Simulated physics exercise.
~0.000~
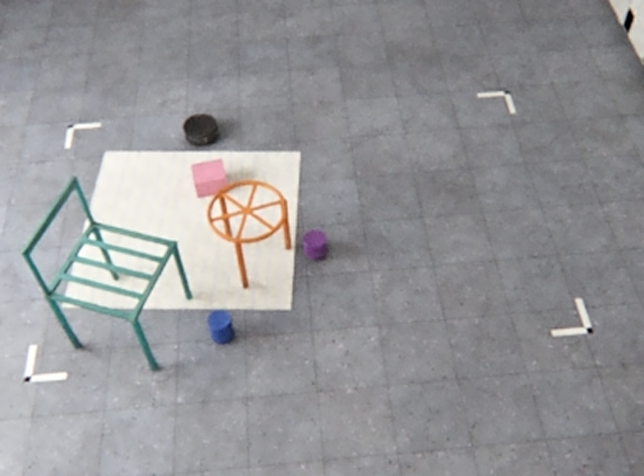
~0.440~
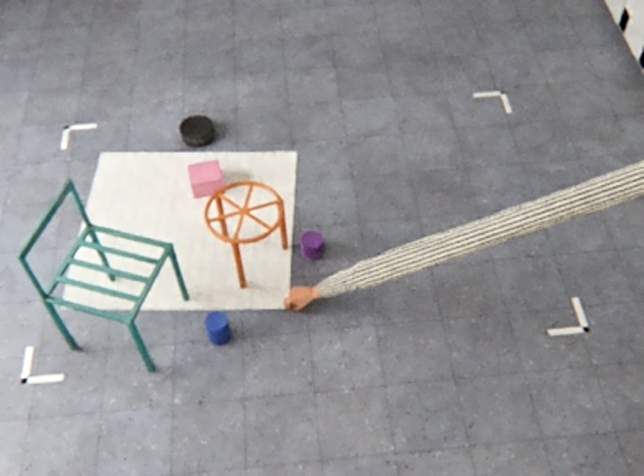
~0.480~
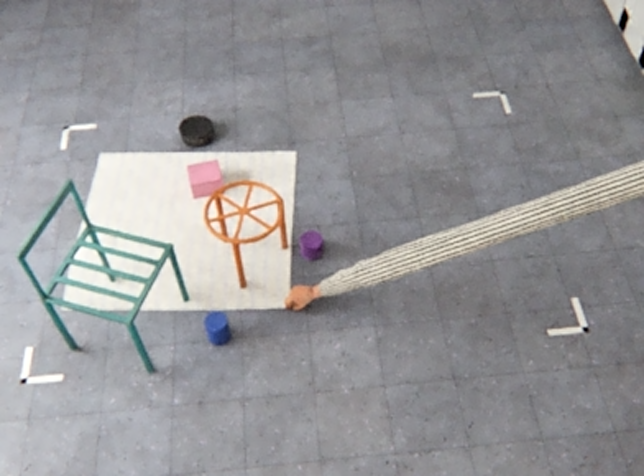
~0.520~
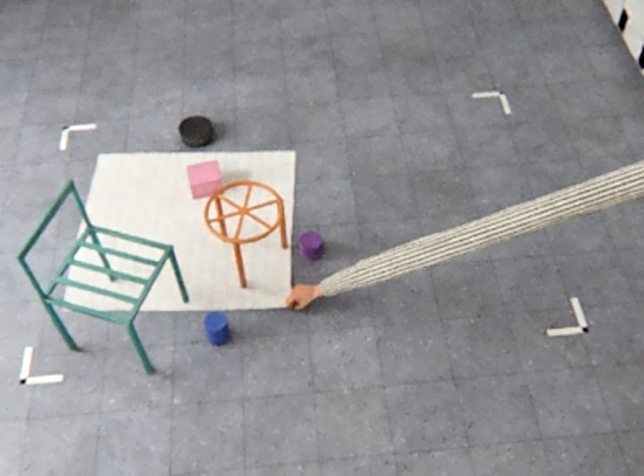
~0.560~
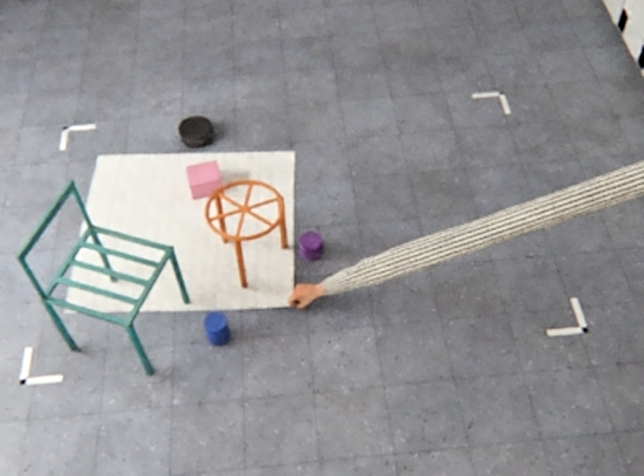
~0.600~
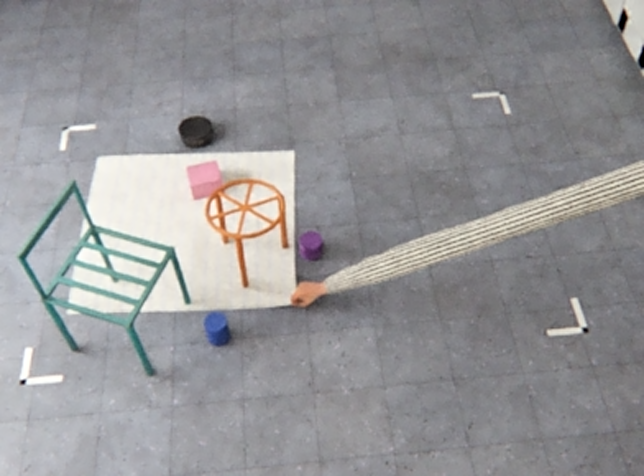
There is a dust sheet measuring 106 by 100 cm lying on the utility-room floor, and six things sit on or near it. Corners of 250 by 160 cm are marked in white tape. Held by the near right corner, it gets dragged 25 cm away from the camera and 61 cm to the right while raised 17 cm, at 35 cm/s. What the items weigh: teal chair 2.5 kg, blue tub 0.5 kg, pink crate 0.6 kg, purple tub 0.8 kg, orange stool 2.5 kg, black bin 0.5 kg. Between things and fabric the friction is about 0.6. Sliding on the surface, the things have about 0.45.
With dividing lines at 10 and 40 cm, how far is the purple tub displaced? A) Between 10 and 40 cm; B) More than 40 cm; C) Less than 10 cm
Between 10 and 40 cm.
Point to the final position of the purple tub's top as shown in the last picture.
The top finishes roughly at pixel (348, 217) of the last view.
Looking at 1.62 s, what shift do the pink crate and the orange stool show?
Pink crate 15 cm, orange stool 20 cm.
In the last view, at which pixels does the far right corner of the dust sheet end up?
(325, 159).
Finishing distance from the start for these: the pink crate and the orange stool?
Pink crate: 35 cm; orange stool: 35 cm.
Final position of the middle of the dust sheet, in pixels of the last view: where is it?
(277, 237) or thereabouts.
At 1.1 s, middle of the dust sheet at (205, 222); teal chair 7 cm off its start, orange stool 6 cm off its start, pink crate 3 cm off its start.
At 1.6 s, middle of the dust sheet at (230, 228); purple tub 5 cm off its start, orange stool 20 cm off its start, teal chair 16 cm off its start.
At 2.1 s, middle of the dust sheet at (260, 229); purple tub 15 cm off its start at (335, 223), orange stool 29 cm off its start at (308, 207), pink crate 25 cm off its start at (247, 185).
At 2.6 s, middle of the dust sheet at (276, 236); purple tub 23 cm off its start, orange stool 37 cm off its start, teal chair lifted 6 cm.
At 3.2 s, middle of the dust sheet at (277, 237); purple tub 23 cm off its start at (348, 217), teal chair 50 cm off its start at (228, 279), orange stool 36 cm off its start at (324, 204), pink crate 33 cm off its start at (263, 188).
